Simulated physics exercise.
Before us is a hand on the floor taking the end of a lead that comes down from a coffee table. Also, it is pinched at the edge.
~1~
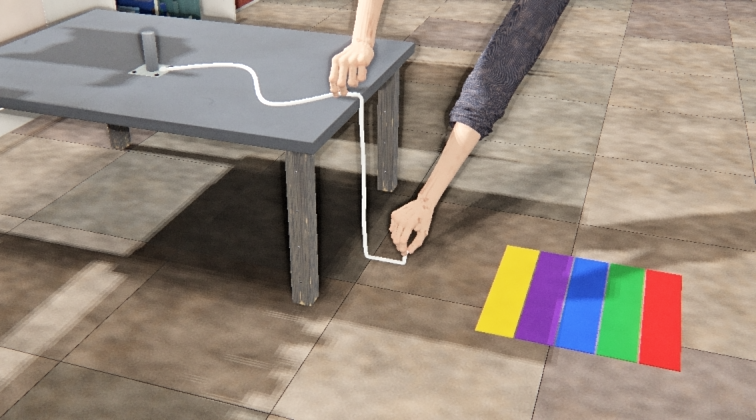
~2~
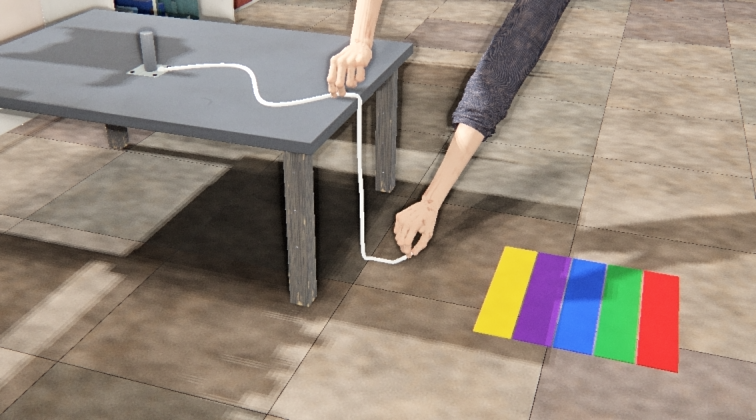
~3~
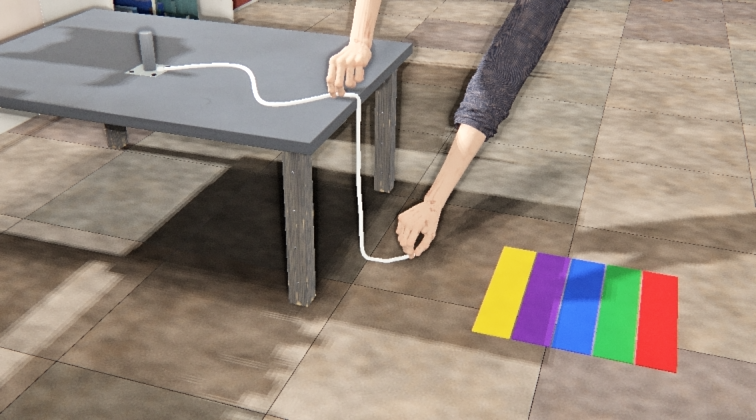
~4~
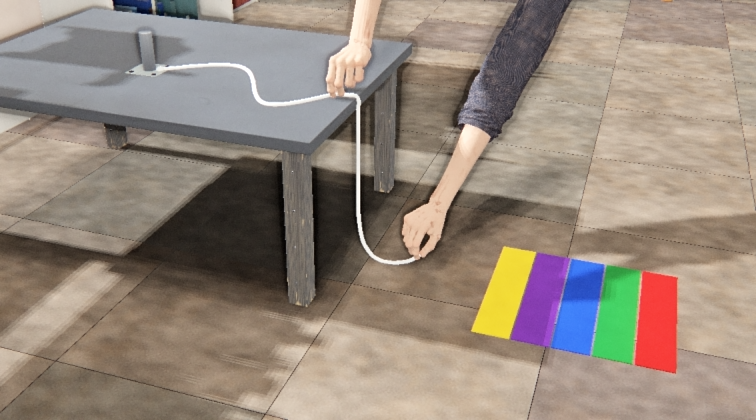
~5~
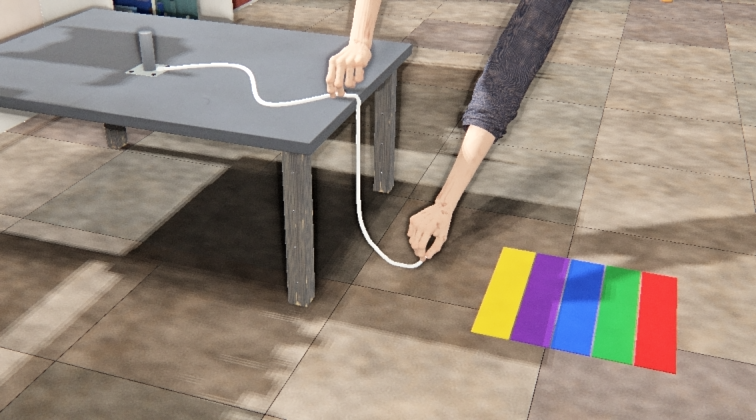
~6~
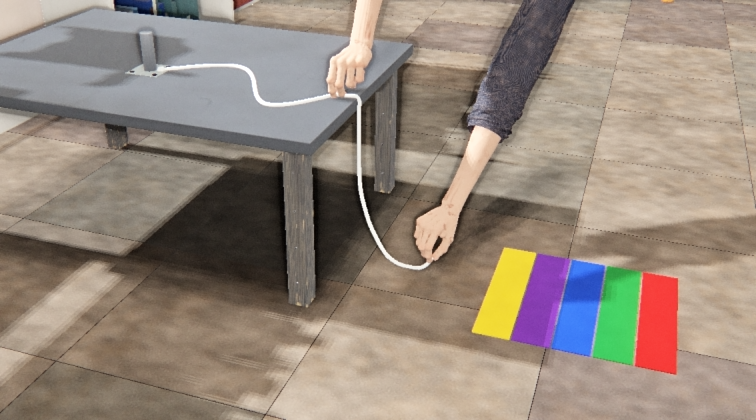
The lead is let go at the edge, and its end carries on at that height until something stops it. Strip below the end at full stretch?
Green.
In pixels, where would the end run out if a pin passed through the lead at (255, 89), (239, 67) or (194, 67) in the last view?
The places are (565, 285), (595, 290) and (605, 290).
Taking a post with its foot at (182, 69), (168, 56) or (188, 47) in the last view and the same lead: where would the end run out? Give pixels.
Try by try, around (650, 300), (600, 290) and (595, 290).
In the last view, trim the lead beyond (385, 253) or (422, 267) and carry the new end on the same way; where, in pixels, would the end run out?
Case by case: (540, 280), then (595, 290).
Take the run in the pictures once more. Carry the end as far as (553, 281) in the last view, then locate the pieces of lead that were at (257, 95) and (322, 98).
You'll find the first mark at (315, 92) and the second mark at (365, 141).
Soon after, end near (553, 281); over purple.
After that, end near (593, 288); over blue.
At the stop, end near (617, 293); over green. Over green.
